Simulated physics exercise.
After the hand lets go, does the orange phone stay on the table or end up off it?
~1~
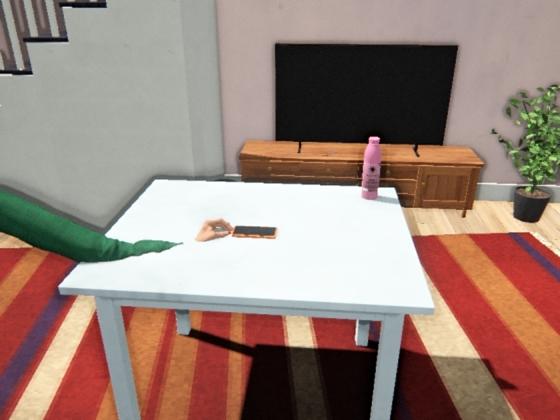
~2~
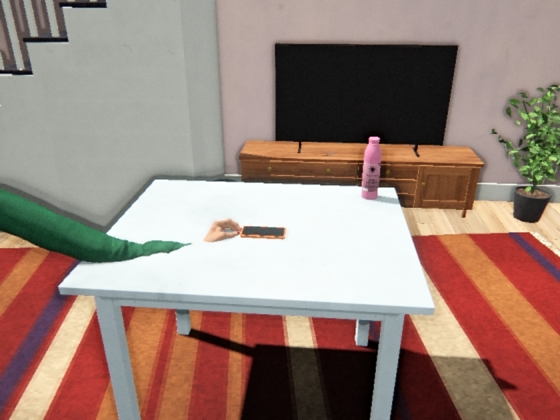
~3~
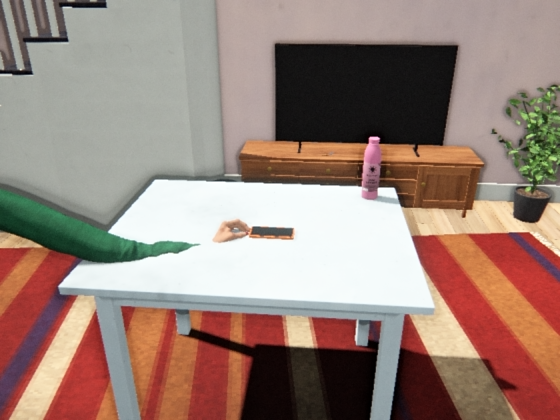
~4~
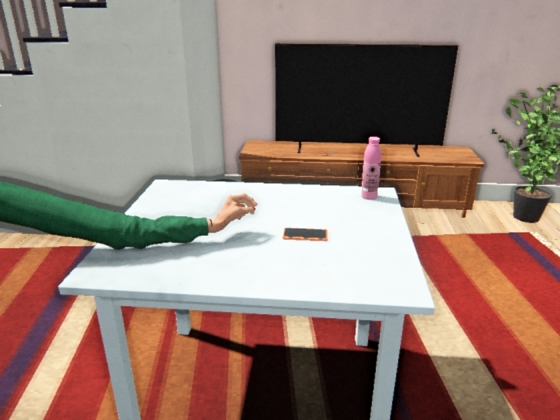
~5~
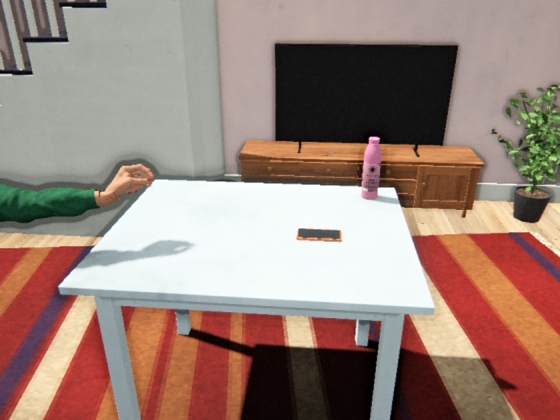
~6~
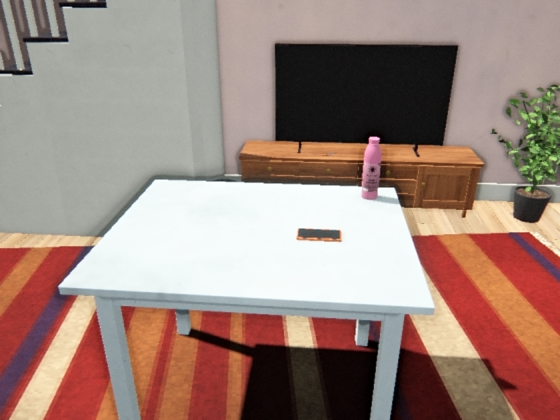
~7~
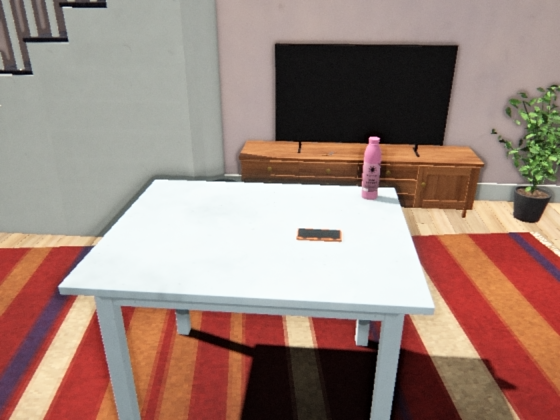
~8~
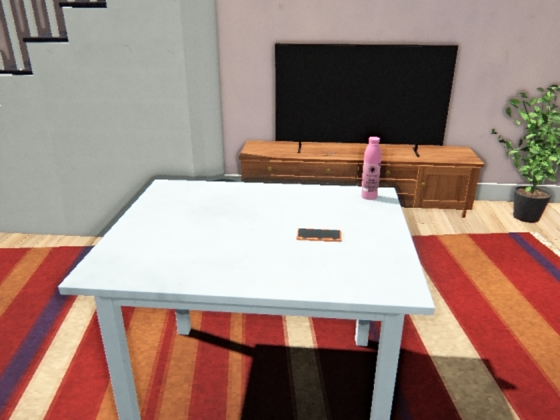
The orange phone stays on the table. It slides a little further to the right and comes to rest on the tabletop.
To begin with, a hand in a green sleeve reaches in from the left over a white table, its fingers at an orange phone with a dark top, while a pink bottle stands near the far right corner. The hand pushes the phone a short way to the right across the tabletop. Then it lets go, lifts and draws back to the left as the phone slides on a little further. The arm leaves the view, and the phone comes to rest. At the end, the phone lies still on the table, and the bottle stands where it was.
